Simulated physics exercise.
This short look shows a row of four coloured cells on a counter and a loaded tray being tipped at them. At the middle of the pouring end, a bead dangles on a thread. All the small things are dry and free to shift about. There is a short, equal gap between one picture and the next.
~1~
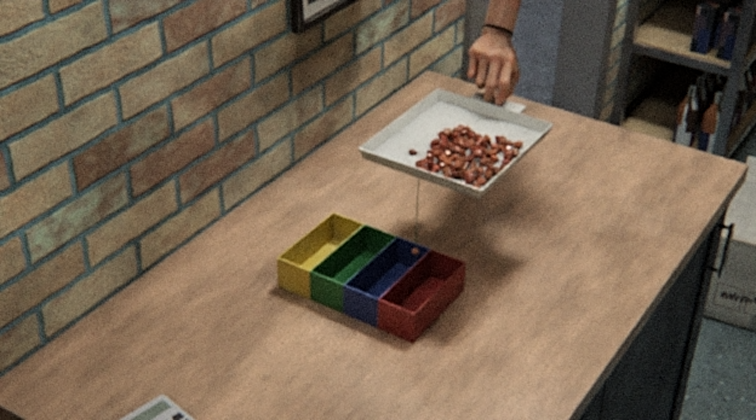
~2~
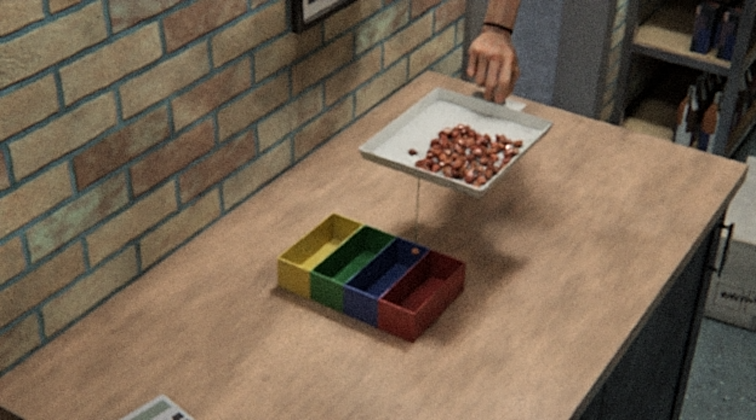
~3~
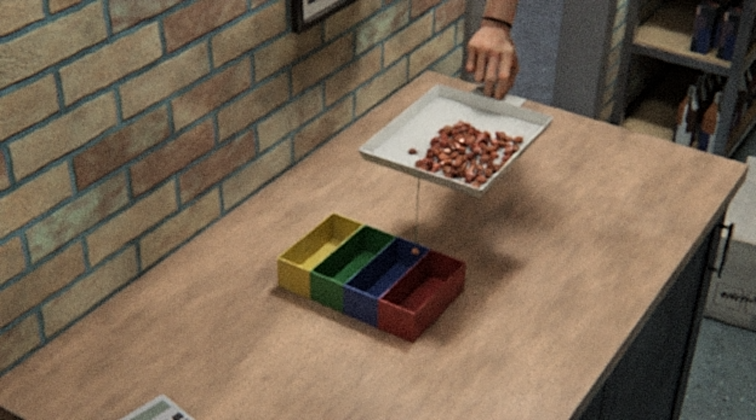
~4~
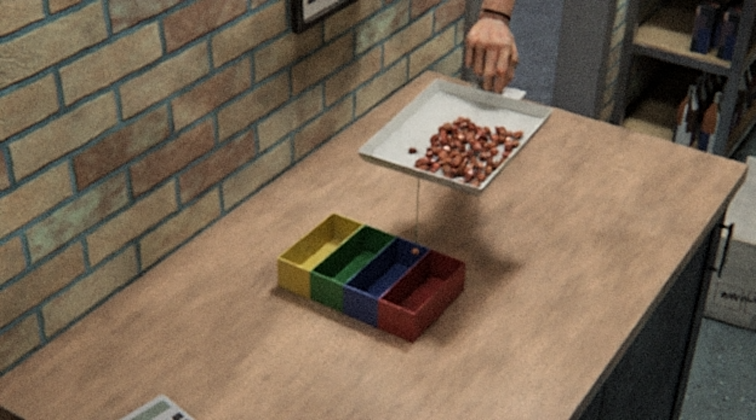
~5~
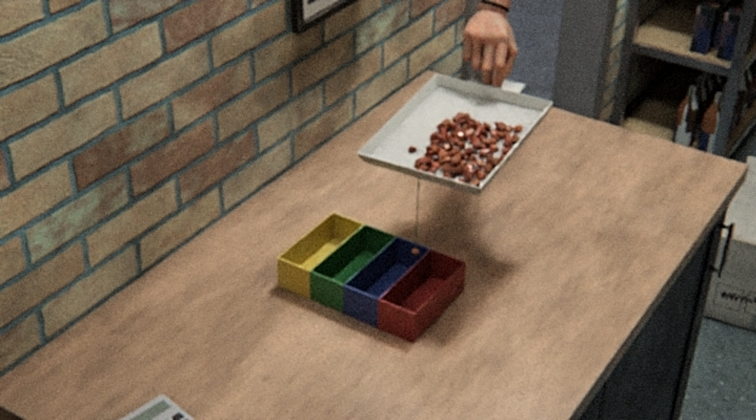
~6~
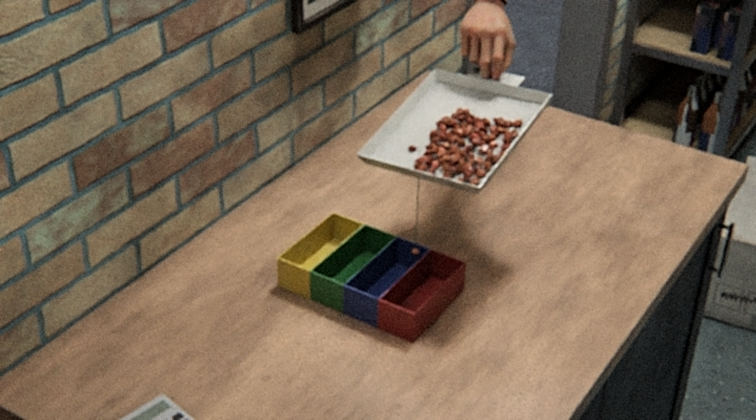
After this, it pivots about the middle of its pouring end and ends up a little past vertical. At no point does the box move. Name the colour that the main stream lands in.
Green.
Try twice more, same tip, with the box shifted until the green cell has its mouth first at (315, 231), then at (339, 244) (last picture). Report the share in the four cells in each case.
First 80 %, then 100 %.
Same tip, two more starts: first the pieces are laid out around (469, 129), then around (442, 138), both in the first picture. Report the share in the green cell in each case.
Close to 60 %, followed by close to 70 %.
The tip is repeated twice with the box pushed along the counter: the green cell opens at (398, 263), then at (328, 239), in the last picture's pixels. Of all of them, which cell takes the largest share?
First: Yellow. Second: That blue cell.
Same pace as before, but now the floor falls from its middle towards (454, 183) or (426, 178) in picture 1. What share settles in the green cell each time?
I'd say roughly 0 percent with the first slope, 0 percent with the other.
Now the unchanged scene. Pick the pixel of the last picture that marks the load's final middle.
Around (361, 280).
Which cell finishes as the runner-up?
That would be blue.
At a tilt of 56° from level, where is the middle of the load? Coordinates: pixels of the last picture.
In the last view, the load is centred close to (417, 157).
Shortly afterwards, tray tipped steeply; all but a few on the tray; only a few falling or outside the box.
Next, tray tipped right over; near a third on the tray; near a quarter in the green cell; a little in the blue cell; only a few in the yellow cell; near a quarter falling or outside the box.
Some moments later, tray tipped past a quarter turn; near two thirds in the green cell; near a quarter in the blue cell; a little in the red cell; a little in the yellow cell.
In the end, tray tipped past a quarter turn; near two thirds in the green cell; near a quarter in the blue cell; a little in the red cell; a little in the yellow cell.
